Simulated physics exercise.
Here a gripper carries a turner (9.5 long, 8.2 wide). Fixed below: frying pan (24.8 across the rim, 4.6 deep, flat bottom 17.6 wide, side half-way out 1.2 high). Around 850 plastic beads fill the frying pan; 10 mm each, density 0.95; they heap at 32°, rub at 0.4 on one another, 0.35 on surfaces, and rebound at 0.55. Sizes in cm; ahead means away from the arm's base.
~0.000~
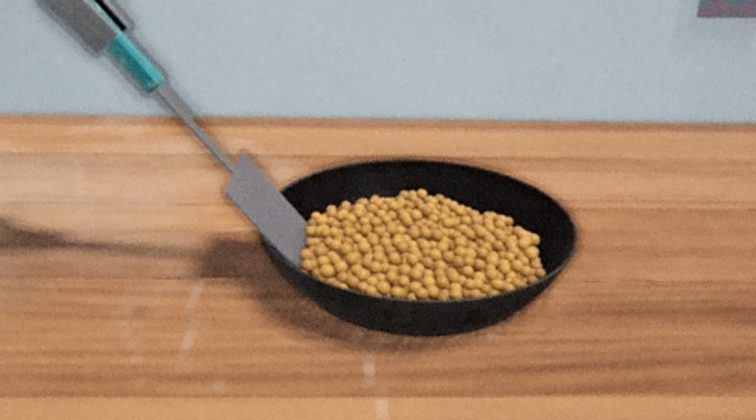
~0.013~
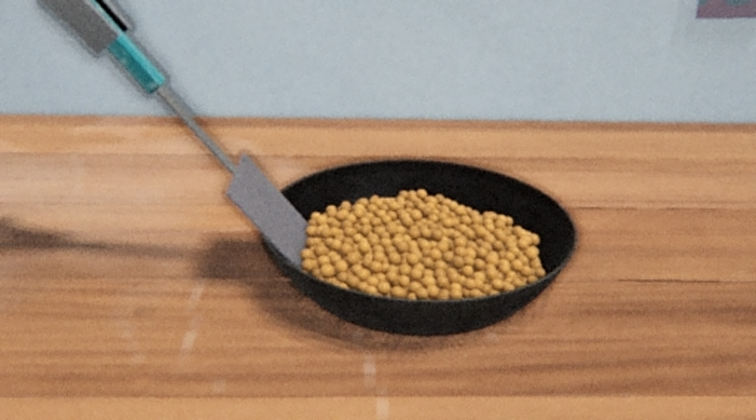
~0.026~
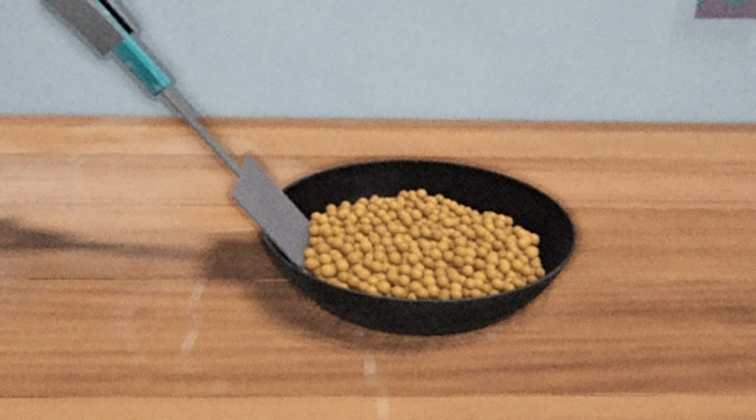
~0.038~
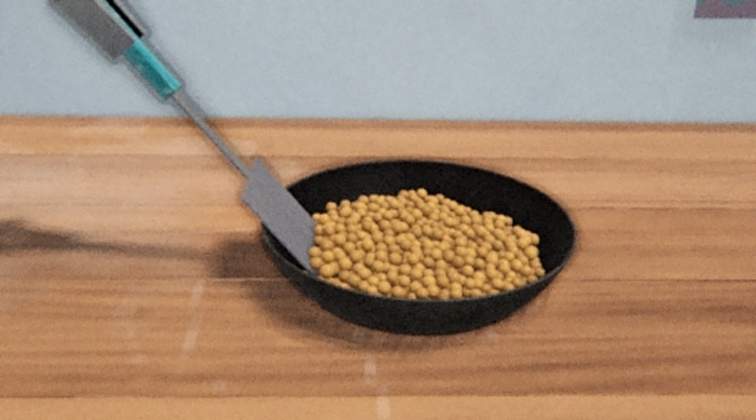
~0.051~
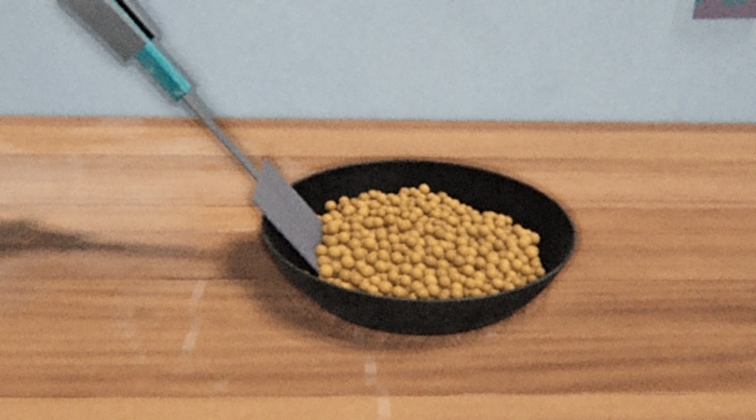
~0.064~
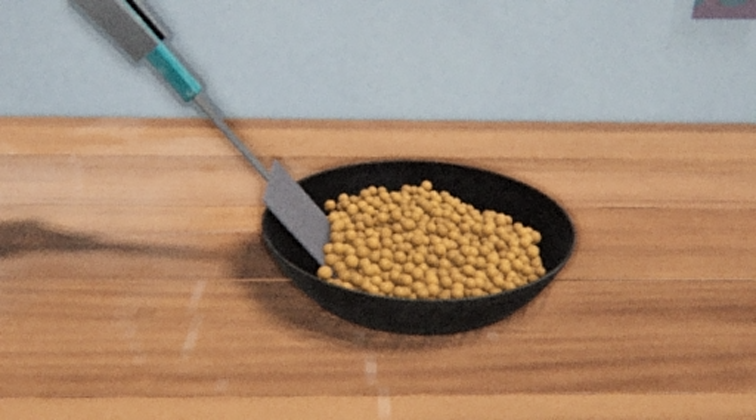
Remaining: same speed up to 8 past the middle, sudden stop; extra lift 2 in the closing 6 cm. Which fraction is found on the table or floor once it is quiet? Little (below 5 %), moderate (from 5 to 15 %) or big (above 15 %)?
Answer: Moderate; from 5 to 15 % of the plastic beads finish on the table or floor.
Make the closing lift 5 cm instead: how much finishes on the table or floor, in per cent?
About 10 per cent.
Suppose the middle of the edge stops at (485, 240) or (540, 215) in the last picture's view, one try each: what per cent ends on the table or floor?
Some 0 and 30 per cent.
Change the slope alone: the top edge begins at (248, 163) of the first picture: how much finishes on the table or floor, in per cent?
Some 15 per cent.
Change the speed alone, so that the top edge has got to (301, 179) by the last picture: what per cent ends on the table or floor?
About 25 per cent.
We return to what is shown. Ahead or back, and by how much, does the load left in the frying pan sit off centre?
Some 3.5 cm ahead.
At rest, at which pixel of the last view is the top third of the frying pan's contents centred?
Around (518, 231).
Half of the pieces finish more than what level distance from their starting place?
Roughly 3 cm.
After 0.15 s, sloping 52°, highest piece 5 above the table; 849 in the frying pan.
After 0.24 s, sloping 52°, highest piece 6 above the table; 849 in the frying pan.
After 0.48 s, sloping 52°, highest piece 6 above the table; 774 in the frying pan, 66 on the table or floor, 9 on the blade or in flight.
After 1.53 s, sloping 52°, highest piece 6 above the table; 770 in the frying pan, 79 on the table or floor.
In the end, 770 in the frying pan, 79 on the table or floor. That is 9 % on the table or floor.
